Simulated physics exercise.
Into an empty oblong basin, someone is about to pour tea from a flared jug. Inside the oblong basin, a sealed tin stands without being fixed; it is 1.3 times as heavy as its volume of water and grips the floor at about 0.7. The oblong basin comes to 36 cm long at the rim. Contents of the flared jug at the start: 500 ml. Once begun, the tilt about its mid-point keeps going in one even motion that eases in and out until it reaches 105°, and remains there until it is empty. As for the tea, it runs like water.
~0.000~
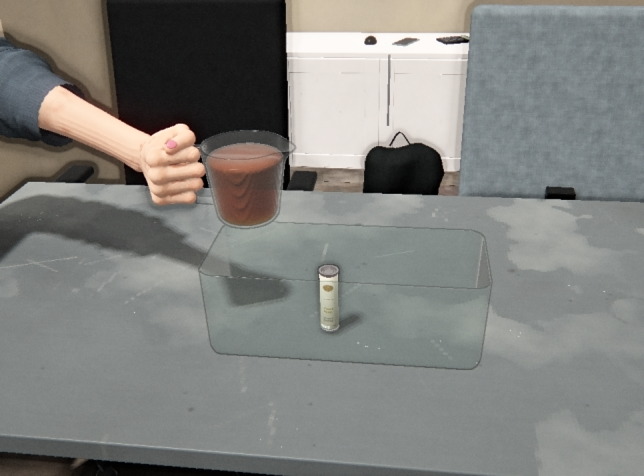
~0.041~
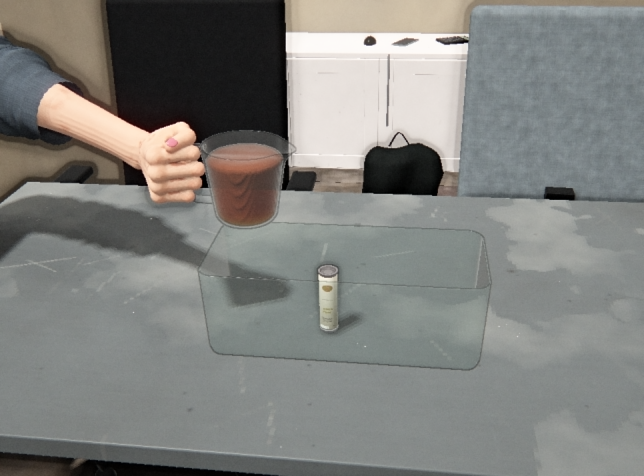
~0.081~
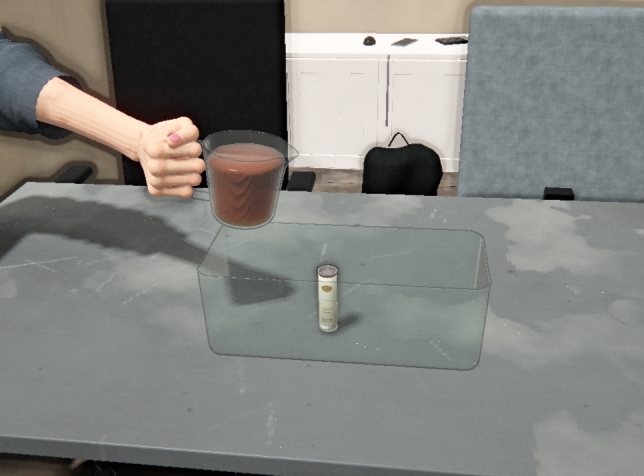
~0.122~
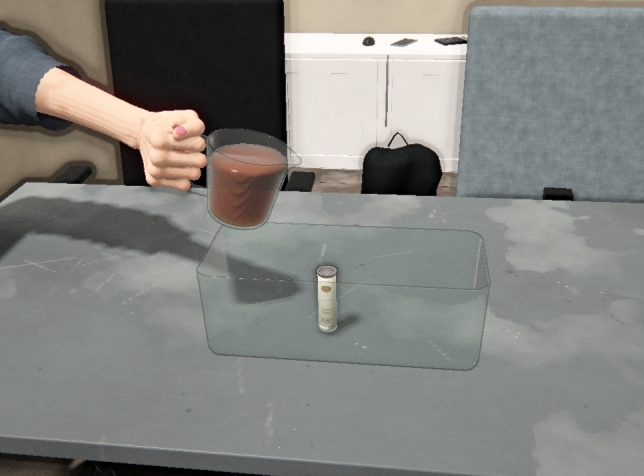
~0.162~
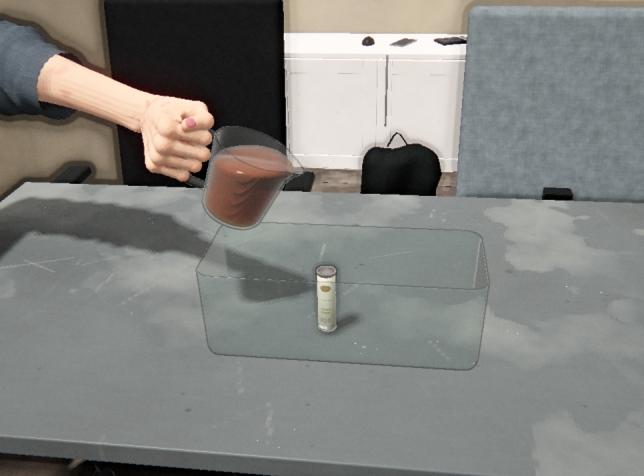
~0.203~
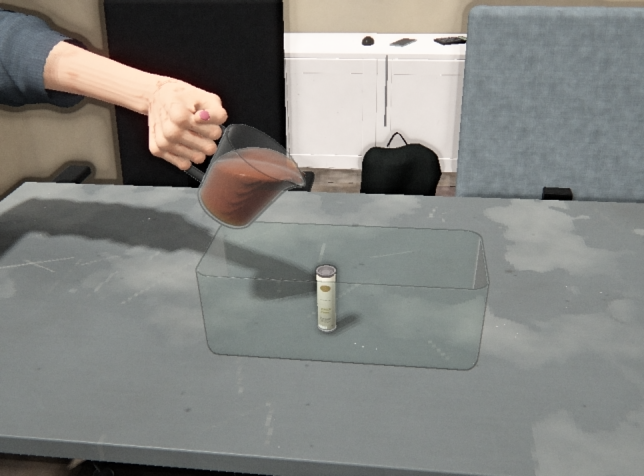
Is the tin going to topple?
It tumbles.
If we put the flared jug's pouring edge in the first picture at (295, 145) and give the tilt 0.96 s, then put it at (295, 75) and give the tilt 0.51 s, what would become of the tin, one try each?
First it goes over; then it remains upright.
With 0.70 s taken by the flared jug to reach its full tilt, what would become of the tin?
Then it tips over.
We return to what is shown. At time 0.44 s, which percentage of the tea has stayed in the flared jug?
About 40 percent.
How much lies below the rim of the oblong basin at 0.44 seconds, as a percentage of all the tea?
At that time the basin holds about 40 per cent of the liquid.
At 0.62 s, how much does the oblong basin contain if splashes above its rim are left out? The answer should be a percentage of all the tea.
I'd say roughly 90 in a hundred of it.
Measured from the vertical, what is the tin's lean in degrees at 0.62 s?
Lean: Around 0° from upright.
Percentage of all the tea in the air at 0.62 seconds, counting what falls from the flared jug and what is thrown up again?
About 5 % of the total.
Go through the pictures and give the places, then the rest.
In the first frame, it leans 0°; its right rim is at (296, 147); the tea meets the walls at (209, 153) and (285, 155); the oblong basin's rim runs from (212, 247) to (488, 259); the tin's top is at (329, 273).
In the second frame, it leans 2°; its right rim is at (296, 149); the tea meets the walls at (208, 153) and (285, 156).
In the third frame, it leans 6°; its right rim is at (299, 154); the tea meets the walls at (210, 152) and (286, 159).
In the fourth frame, it leans 14°; its right rim is at (302, 162); the tea meets the walls at (212, 152) and (289, 160).
In the fifth frame, it leans 24°; its right rim is at (305, 172); the tea meets the walls at (215, 155) and (291, 164).
In the sixth frame, it leans 36°; its right rim is at (306, 184); the tea meets the walls at (211, 166) and (303, 176); 2 per cent is over the edge.
Then, 0.44 s in, the tilt is 101° and 39 per cent is still to pour; the tin stands where it began.
Then, 0.62 s in, the tilt is 105° and 6 per cent is still to pour; the tin stands 2 cm from where it began.
Then, 0.81 s in, the tilt is 105° and 0 per cent is still to pour; the tin leans 55°.
Then, 1.01 s in, the tilt is 105° and 0 per cent is still to pour; the tin lies on its side.
Finally, the tin lies on its side.
